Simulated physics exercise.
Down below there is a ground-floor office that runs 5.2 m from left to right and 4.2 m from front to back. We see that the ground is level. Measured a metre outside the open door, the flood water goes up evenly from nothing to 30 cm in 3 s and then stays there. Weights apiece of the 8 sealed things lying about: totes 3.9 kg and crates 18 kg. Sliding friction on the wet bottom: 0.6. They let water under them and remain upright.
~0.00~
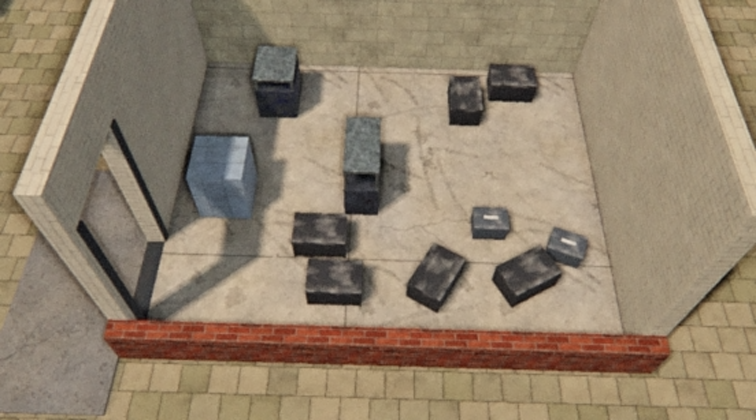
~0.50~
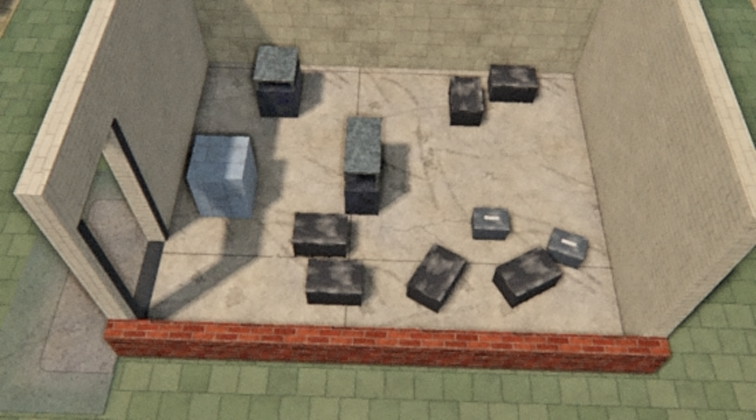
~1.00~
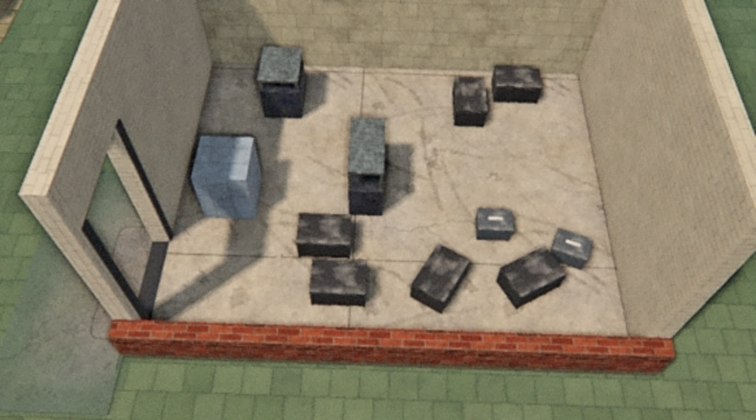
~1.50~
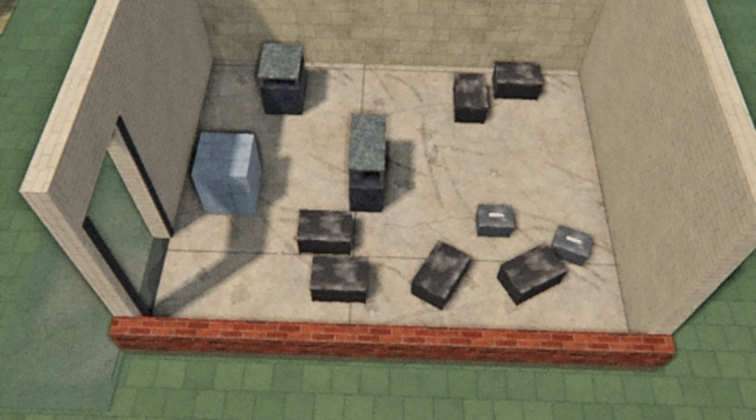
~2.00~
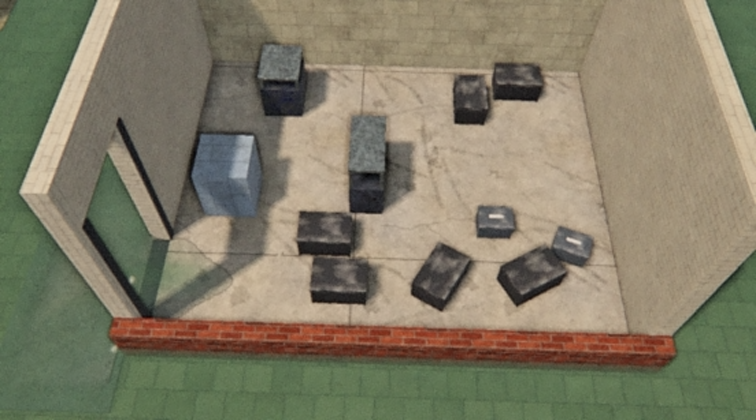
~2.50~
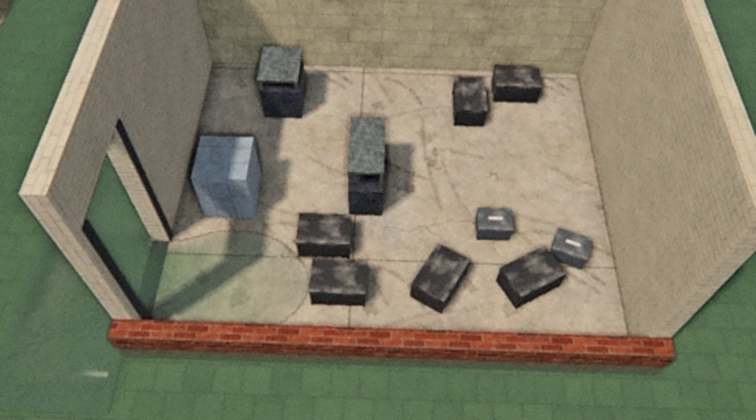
In a roofless ground-floor office with scattered dark and grey boxes, greenish water covers the paving outside, then passes through the open doorway at left and spreads in a thin sheet over the nearby floor, while the boxes stay put.
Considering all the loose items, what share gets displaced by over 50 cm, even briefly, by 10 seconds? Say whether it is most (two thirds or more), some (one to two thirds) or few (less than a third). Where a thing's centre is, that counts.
Most.
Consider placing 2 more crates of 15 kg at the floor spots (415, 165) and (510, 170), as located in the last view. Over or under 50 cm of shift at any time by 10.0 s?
In turn: Within the mark, beyond the mark.
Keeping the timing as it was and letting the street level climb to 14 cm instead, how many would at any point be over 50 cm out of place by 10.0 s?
In that case 0 of them.
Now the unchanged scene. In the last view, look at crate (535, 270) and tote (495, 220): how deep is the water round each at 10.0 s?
I'd estimate 16 cm for the first and 14 cm for the second.
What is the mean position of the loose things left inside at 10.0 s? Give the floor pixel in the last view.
Somewhere near (473, 114).
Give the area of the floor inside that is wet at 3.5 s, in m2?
Close to 4.5 m2, I'd say.
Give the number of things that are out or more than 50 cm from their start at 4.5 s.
2.
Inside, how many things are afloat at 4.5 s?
I'd say 1 of them.
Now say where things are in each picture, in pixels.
The first picture shows a tote at (491, 218) rests on the ground; a crate at (320, 228), on the bottom; 0.0 m2 under water; 0 of 8 have shifted.
The second picture shows a tote at (492, 218), on the bottom; a crate at (320, 228) rests on the ground; water covers 0.0 m2; 0 of 8 have shifted.
The third picture shows a tote at (496, 219), on the bottom; a crate at (324, 228), on the bottom; water covers 0.0 m2; 0 of 8 have shifted.
The fourth picture shows a tote at (496, 215), on the bottom; a crate at (325, 225) rests on the ground; water covers 0.0 m2; 0 of 8 have shifted.
The fifth picture shows a tote at (496, 217), on the bottom; a crate at (325, 226), on the bottom; 0.5 m2 under water; 0 of 8 have shifted.
The sixth picture shows a tote at (495, 219), on the bottom; a crate at (324, 228) rests on the ground; water covers 1.7 m2; 0 of 8 have shifted.
After 3.5 s 0 of 8 are over 50 cm from their spots; 0 afloat.
After 4.5 s 2 of 8 are over 50 cm from their spots; 1 afloat.
After 7.0 s 6 of 8 are over 50 cm from their spots; 4 afloat.
After 10.0 s 8 of 8 are over 50 cm from their spots, and 8 have been at some point; 7 afloat.
